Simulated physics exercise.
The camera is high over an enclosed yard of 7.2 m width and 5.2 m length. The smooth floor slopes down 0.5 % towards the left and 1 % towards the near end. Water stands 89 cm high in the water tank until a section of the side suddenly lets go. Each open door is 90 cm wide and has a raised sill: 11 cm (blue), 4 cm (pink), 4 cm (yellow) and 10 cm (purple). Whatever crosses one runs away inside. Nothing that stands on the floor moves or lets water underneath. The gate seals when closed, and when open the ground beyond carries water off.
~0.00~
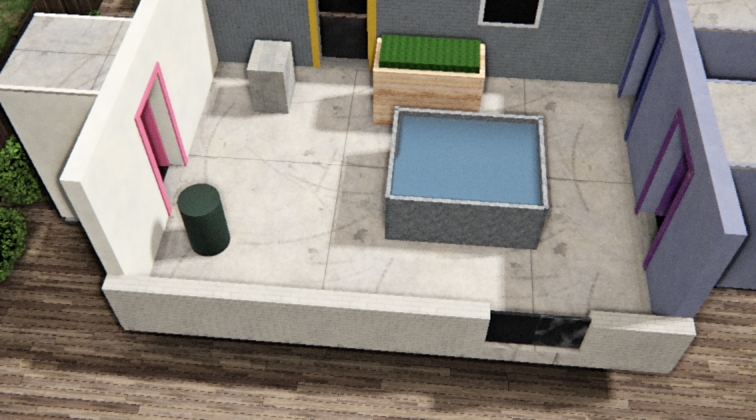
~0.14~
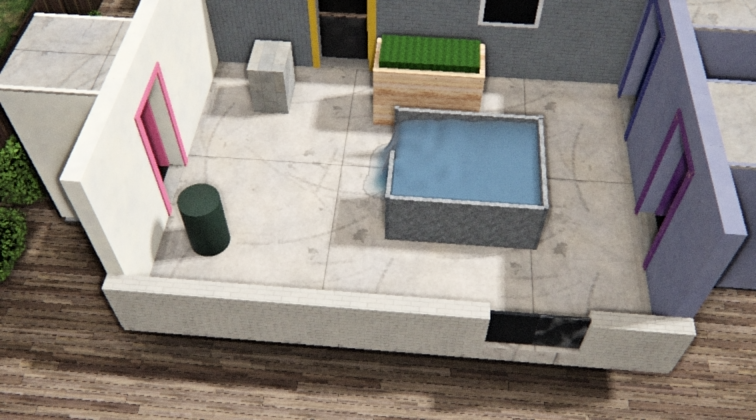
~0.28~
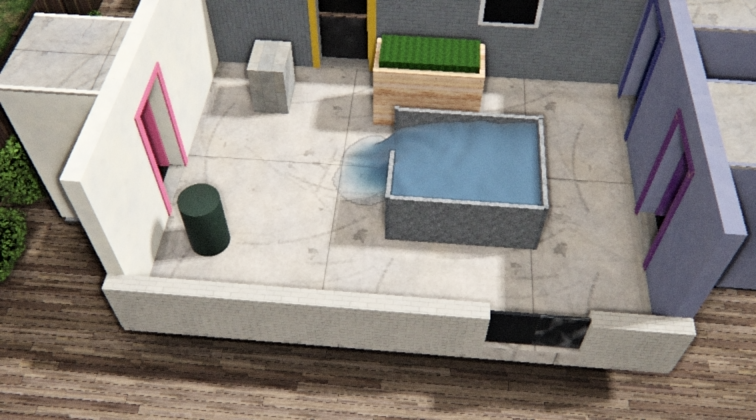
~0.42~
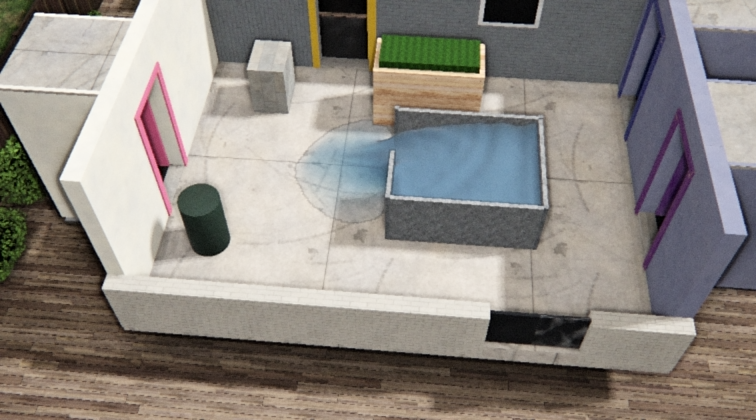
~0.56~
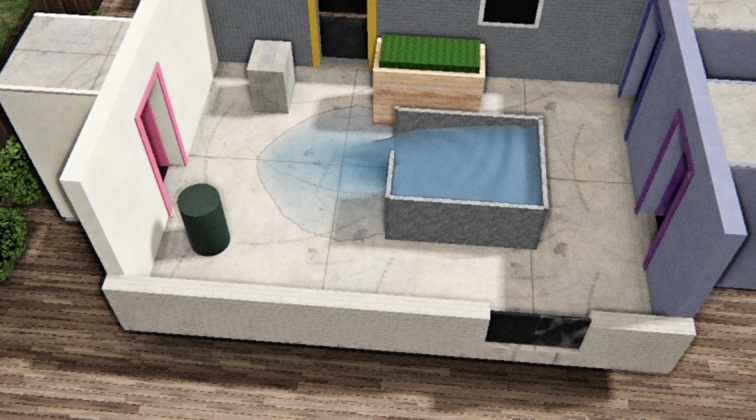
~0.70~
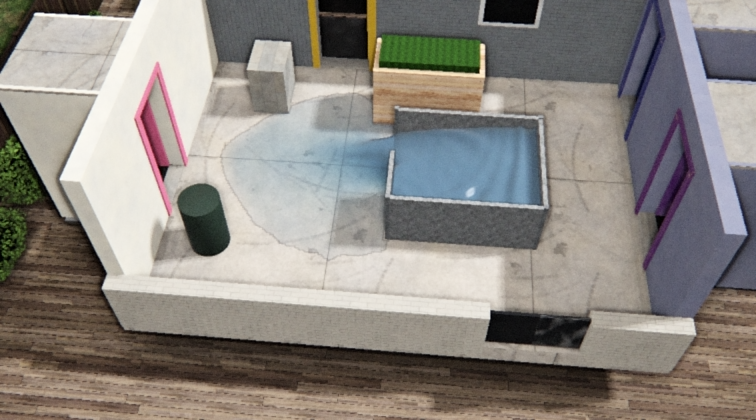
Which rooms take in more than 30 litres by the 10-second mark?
The water let in: At the blue door it stays under the limit; at the pink door it goes over the limit; at the yellow door it passes the limit; at the purple door it stays under the limit.
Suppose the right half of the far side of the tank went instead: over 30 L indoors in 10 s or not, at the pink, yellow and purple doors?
Against that limit: Pink past it, yellow past it, purple not over.
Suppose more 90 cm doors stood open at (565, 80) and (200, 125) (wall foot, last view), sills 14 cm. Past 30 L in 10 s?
In that order: Not over, over.
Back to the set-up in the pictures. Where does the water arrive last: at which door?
Last comes the purple one.
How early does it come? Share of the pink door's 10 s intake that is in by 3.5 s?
Some 50 per cent by then.
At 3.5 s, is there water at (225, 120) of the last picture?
It is wet.
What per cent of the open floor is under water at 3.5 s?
Near 50 per cent is wet.
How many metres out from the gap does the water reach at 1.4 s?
Roughly 4.0 m.
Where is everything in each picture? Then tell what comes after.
In the first frame, the water tank at (467, 159) is whole and still, 89 cm deep.
In the second frame, the front is at (375, 194), 0.6 m from the gap at (396, 157); 0.3 m2 of floor is under water; 89 cm left at the back of the water tank.
In the third frame, water pours out at (396, 159) and has run 0.9 m, to (339, 180); typically 13 cm deep outside, 89 cm at the water tank's back.
In the fourth frame, water pours out at (396, 161) and has run 1.5 m, to (300, 169); typically 9 cm deep outside, 88 cm at the water tank's back.
In the fifth frame, water pours out at (396, 161) and has run 2.2 m, to (267, 153); typically 6 cm deep outside, 79 cm at the water tank's back.
In the sixth frame, water pours out at (396, 161) and has run 2.8 m, to (231, 148); typically 5 cm deep outside, 75 cm at the water tank's back.
After 1.4 s water covers 35 % of the floor and is deepest (46 cm) near (386, 166); blue door not reached, pink door 12 cm at the sill, 34 L in, yellow door 4 cm at the sill, 0 L in, purple door not reached.
After 2.2 s water covers 45 % of the floor and is deepest (44 cm) near (218, 65); blue door not reached, pink door 25 cm at the sill, 162 L in, yellow door 13 cm at the sill, 19 L in, purple door not reached.
After 3.5 s water covers 50 % of the floor and is deepest (28 cm) near (263, 81); blue door not reached, pink door 21 cm at the sill, 339 L in, yellow door 13 cm at the sill, 50 L in, purple door not reached.
After 6.0 s water covers 75 % of the floor and is deepest (20 cm) near (141, 305); blue door 6 cm at the sill, 0 L in, pink door 16 cm at the sill, 517 L in, yellow door 9 cm at the sill, 110 L in, purple door not reached.
After 10.0 s water covers 95 % of the floor and is deepest (16 cm) near (141, 305); blue door 5 cm at the sill, 0 L in, pink door 11 cm at the sill, 666 L in, yellow door 5 cm at the sill, 127 L in, purple door 8 cm at the sill, 0 L in.
